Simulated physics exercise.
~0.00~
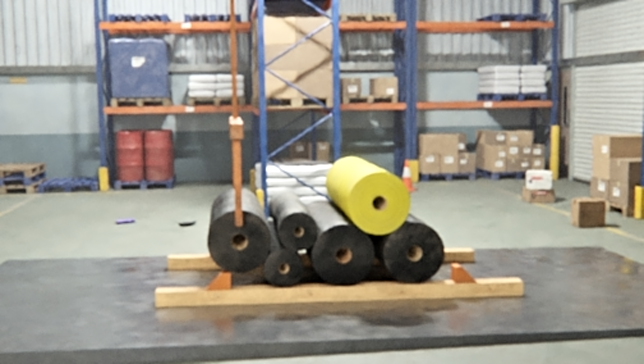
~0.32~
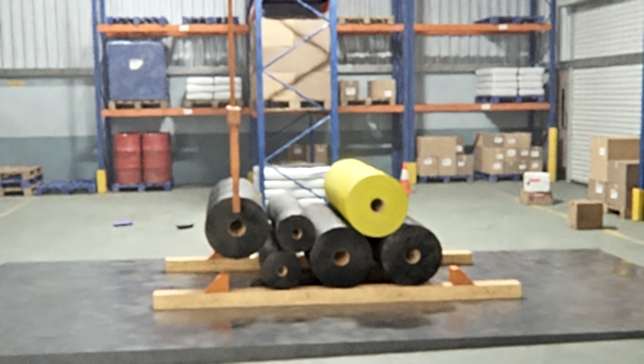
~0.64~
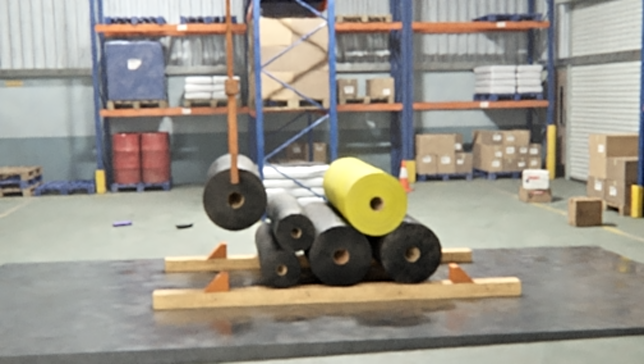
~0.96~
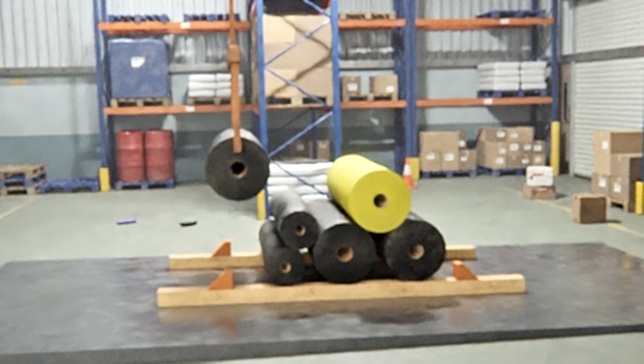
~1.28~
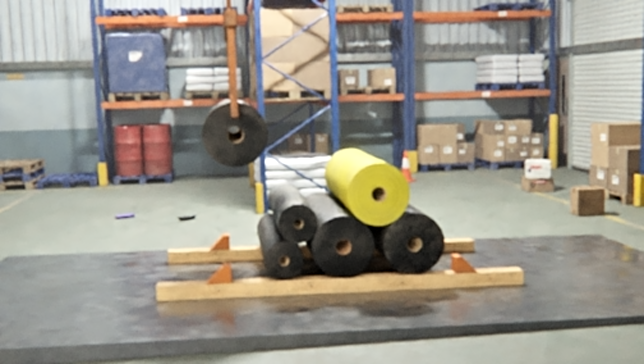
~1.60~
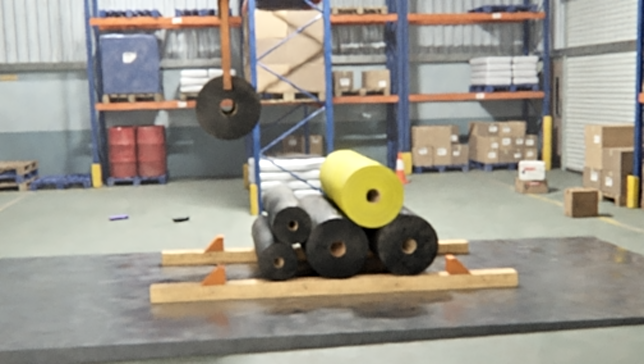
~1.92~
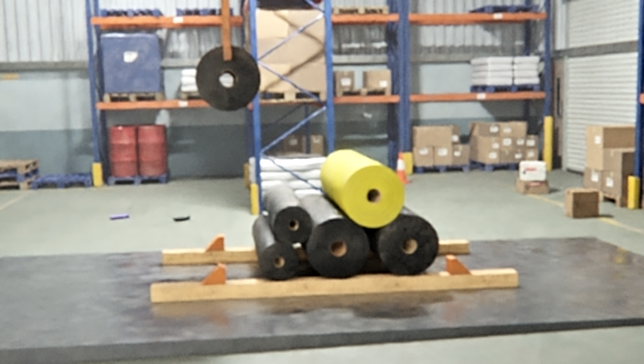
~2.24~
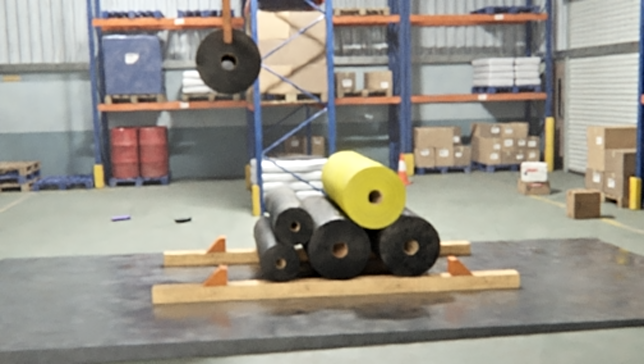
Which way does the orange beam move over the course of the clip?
The orange beam moves upward, carrying a black roll up with it.
